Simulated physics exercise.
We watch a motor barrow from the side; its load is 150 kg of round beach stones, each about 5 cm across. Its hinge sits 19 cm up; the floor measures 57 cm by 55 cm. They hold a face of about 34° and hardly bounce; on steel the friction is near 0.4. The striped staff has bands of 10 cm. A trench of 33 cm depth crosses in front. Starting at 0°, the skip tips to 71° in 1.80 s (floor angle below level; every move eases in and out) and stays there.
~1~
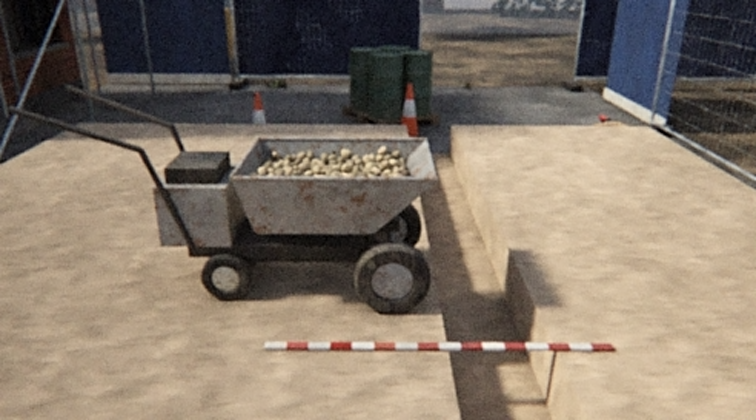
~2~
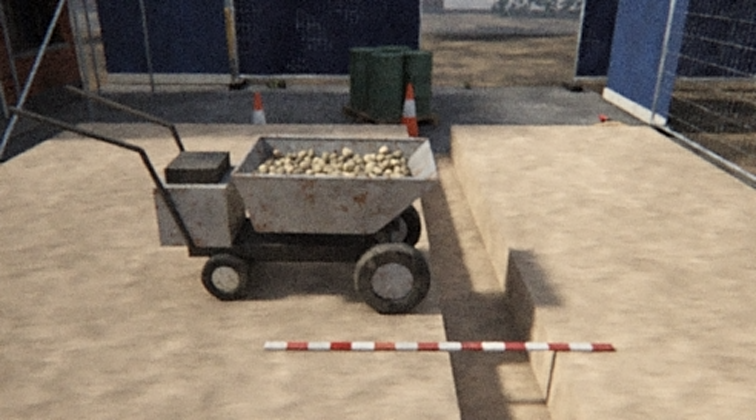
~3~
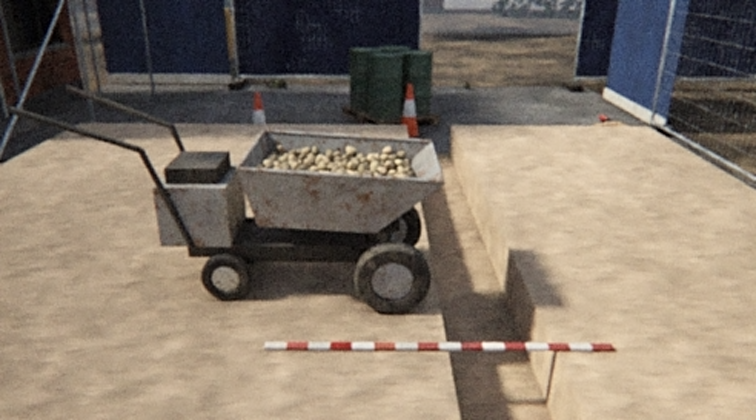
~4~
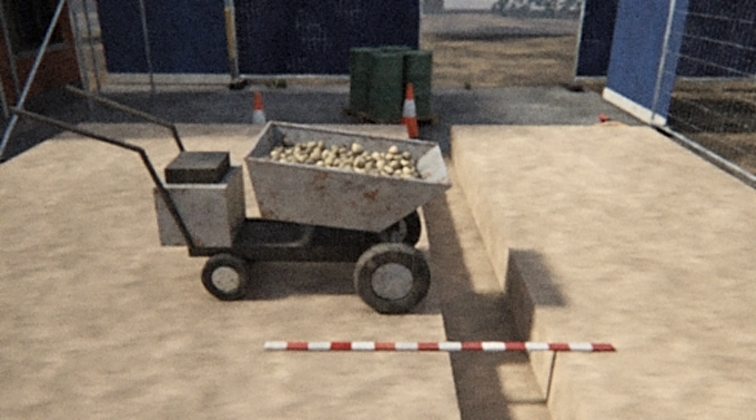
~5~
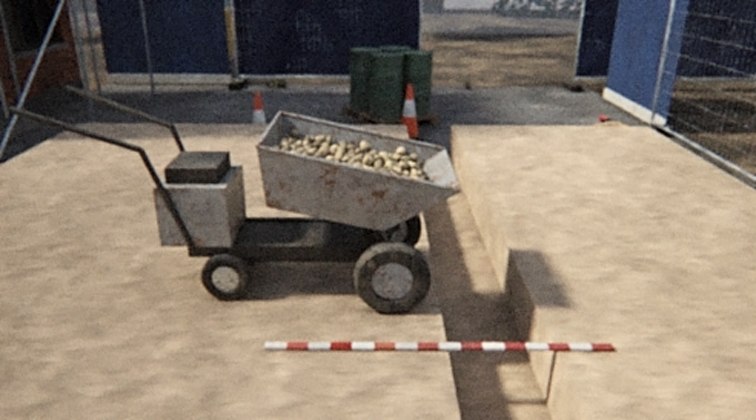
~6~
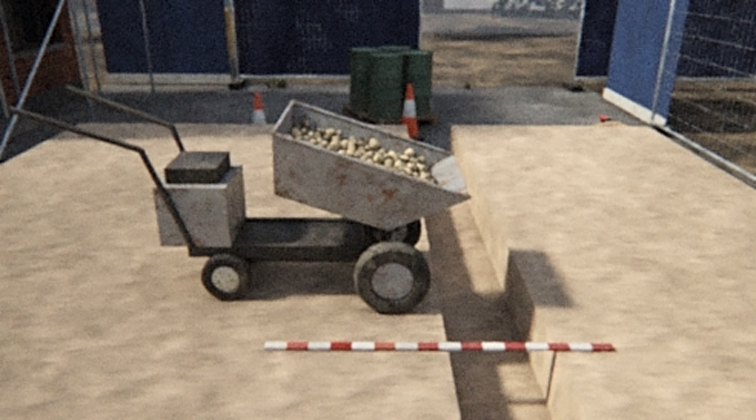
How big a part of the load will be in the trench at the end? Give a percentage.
About 43 per cent.
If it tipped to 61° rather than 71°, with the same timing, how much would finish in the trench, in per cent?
It would be near 50 per cent.
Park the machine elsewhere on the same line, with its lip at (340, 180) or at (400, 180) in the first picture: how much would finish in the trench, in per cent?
About 100 and 95 per cent.
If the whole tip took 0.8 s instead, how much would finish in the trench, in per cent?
In that case some 35 per cent.
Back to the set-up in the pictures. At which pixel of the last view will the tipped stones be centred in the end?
Near (544, 279).
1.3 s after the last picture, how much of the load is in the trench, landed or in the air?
Some 25 per cent.
Then, 0.8 s after the last picture the floor is at 60°, 99 % in the skip, 1 % in the trench; the foremost stones are at (513, 244).
Then, 1.3 s after the last picture the floor is at 71°, 23 % in the skip, 27 % in the trench, 50 % past the trench; the foremost stones are at (645, 287).
Then, 1.6 s after the last picture the floor is at 71°, 3 % in the skip, 38 % in the trench, 59 % past the trench; the foremost stones are at (698, 280).
Then, 3.6 s after the last picture the floor is at 71°, 0 % in the skip, 43 % in the trench, 57 % past the trench; the foremost stones are at (723, 284).
